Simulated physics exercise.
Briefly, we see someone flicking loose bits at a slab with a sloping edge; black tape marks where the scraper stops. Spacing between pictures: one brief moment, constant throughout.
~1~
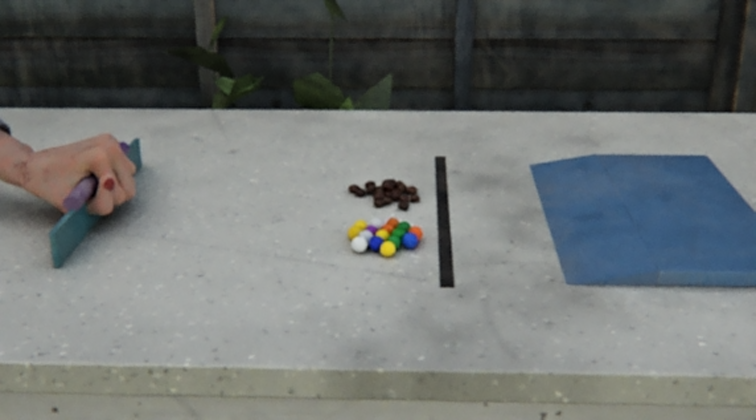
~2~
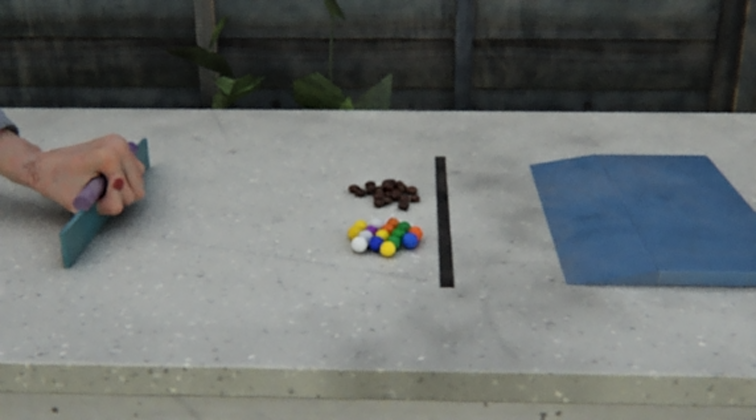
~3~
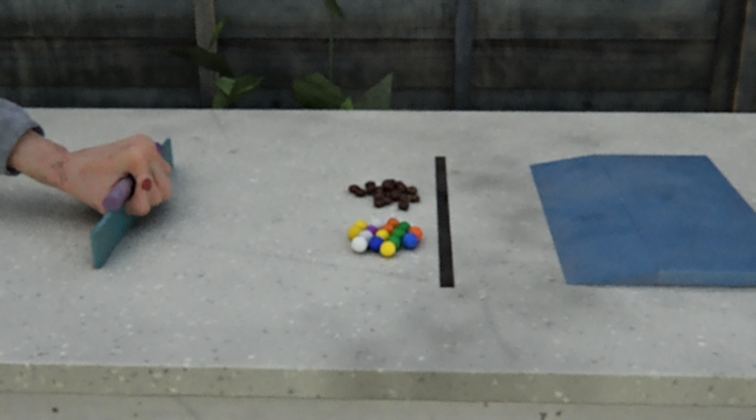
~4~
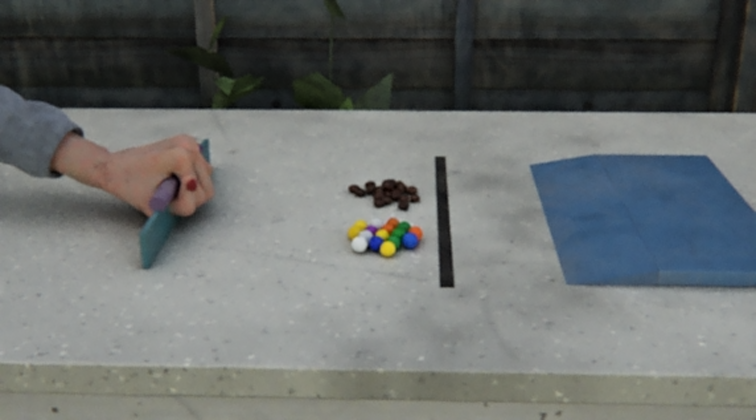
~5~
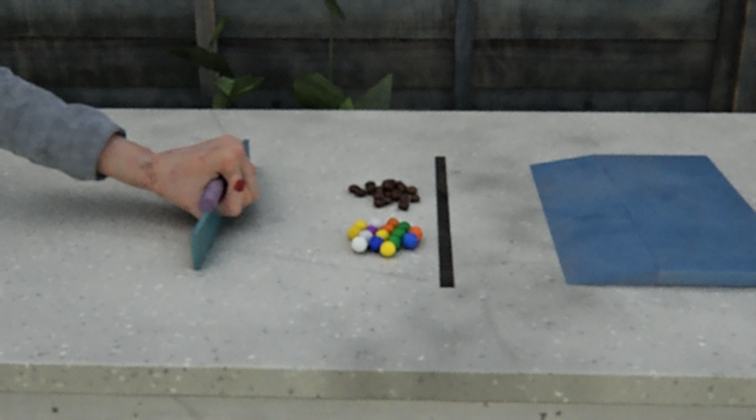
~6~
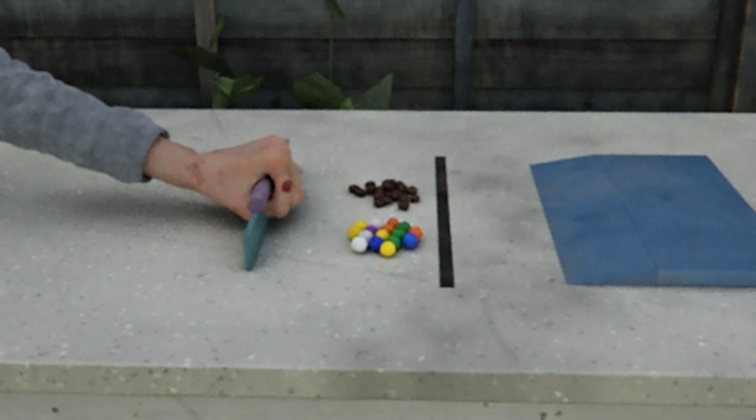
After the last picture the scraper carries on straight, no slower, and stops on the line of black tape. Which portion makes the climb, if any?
Here the near portion lands some on top while the far portion gets none up.
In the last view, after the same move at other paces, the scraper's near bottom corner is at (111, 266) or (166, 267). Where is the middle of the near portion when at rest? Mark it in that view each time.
Around (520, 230) for one pace and around (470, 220) for the other, in that order.
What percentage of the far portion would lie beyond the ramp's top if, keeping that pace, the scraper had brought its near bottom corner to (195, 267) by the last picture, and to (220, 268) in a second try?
The first try gives 0 percent, the second 0 percent.
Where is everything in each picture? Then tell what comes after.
In the first frame, scraper at (61, 241), at rest; black tape at (440, 161); top of the ramp at (653, 262); near portion at (382, 237), a few glass marbles; far portion at (388, 188), a few flat chocolate drops.
In the second frame, scraper at (71, 241); far portion at (388, 188).
In the third frame, scraper at (101, 242); near portion at (382, 237).
In the fourth frame, scraper at (149, 242); far portion at (388, 188).
In the fifth frame, scraper at (199, 243); near portion at (382, 237).
In the sixth frame, scraper at (250, 243); black tape at (440, 161); top of the ramp at (653, 262); near portion at (382, 237); far portion at (388, 188).
Then, 0.13 s past the last view, scraper still moving, near (371, 182); near portion all short of the ramp; far portion all short of the ramp.
Then, 0.28 s past the last view, scraper stopped at the black tape; near portion all short of the ramp; far portion all short of the ramp.
Then, 0.56 s past the last view, scraper stopped at the black tape; near portion nearly all past the top, a small part on the ramp; far portion about a quarter on the ramp, most short of the ramp.
Finally, scraper stopped at the black tape; near portion all past the top; far portion none past the top, about a quarter on the ramp, most short of the ramp.
